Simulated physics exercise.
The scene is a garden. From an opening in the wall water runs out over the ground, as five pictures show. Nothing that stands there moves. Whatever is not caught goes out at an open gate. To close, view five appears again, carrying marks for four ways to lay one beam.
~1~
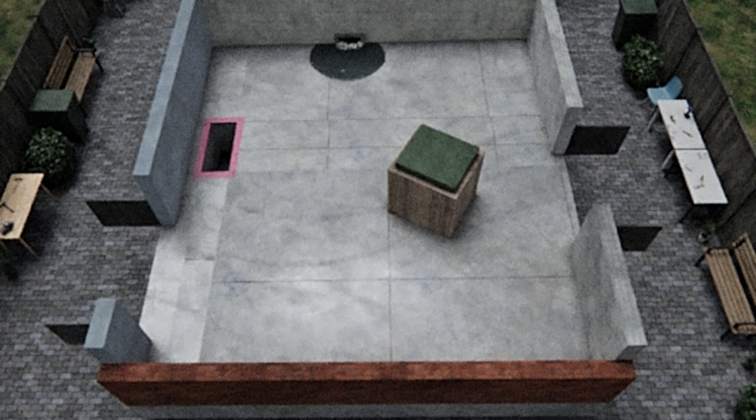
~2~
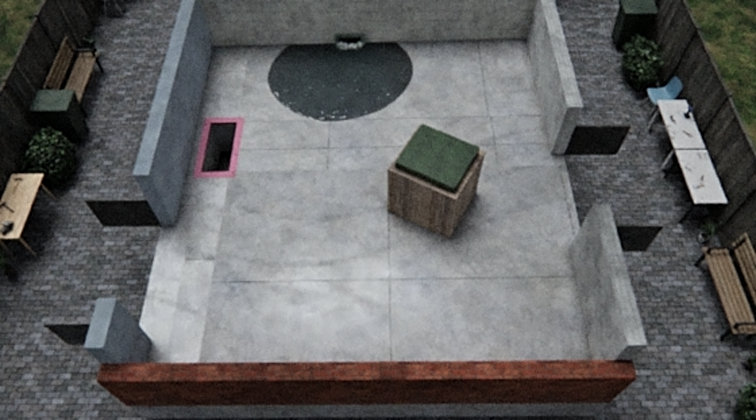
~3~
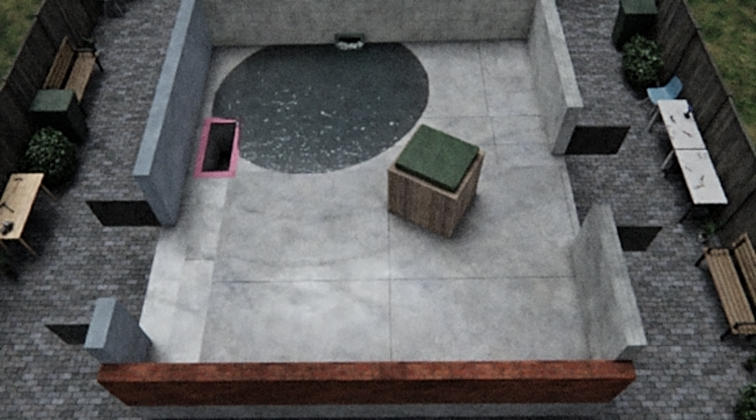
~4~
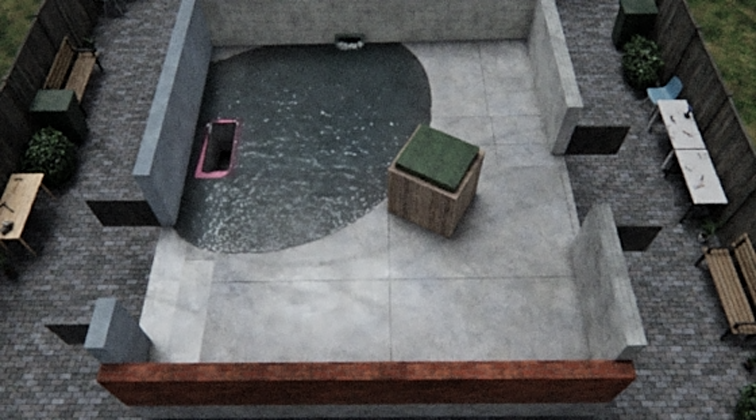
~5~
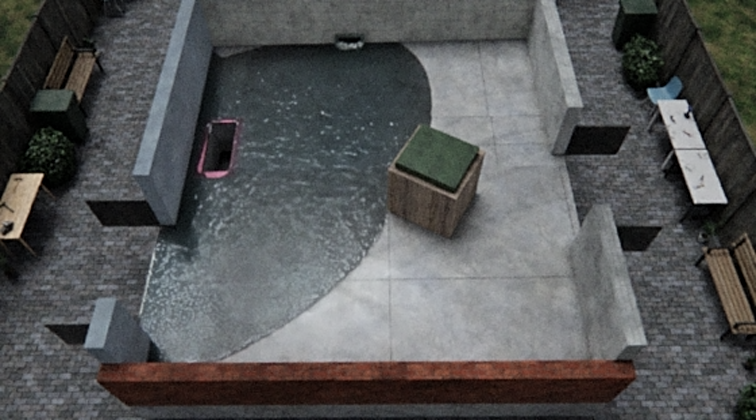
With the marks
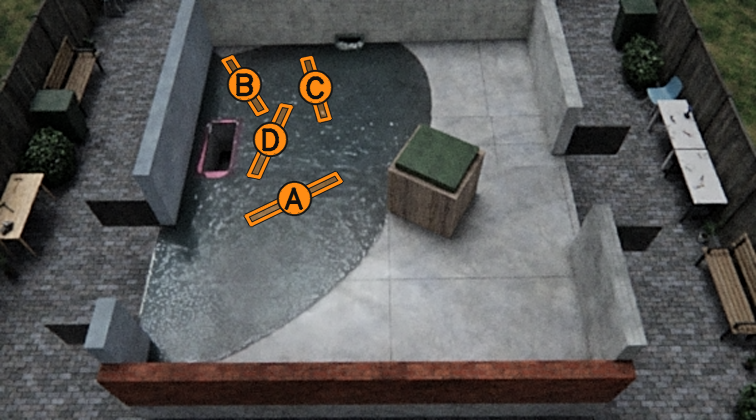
A walled concrete yard in a garden fills the view, seen from high above by a still camera, with paving, benches and tables outside. Pale walls and a low red-brown front wall surround a green-topped wooden block right of centre and a pink-edged drain pit at left. Dark water spreads from an outfall in the back wall, reaches the pit, and sweeps down the left side toward the front.
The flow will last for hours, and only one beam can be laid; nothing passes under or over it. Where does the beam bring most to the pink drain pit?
A is best.
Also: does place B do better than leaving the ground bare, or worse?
Worse.
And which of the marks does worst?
It is C.
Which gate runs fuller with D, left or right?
The left one.
On the marked copy, A from (248, 220) to (338, 177); B from (227, 58) to (262, 112); C from (306, 58) to (324, 119); D from (253, 176) to (286, 106).
If A is chosen, about 49 % of the stream goes into the pink drain pit, about 51 % out by the gates.
If B is chosen, about 29 % of the stream goes into the pink drain pit, about 71 % out by the gates.
If C is chosen, about 15 % of the stream goes into the pink drain pit, about 85 % out by the gates.
If D is chosen, about 31 % of the stream goes into the pink drain pit, about 69 % out by the gates.
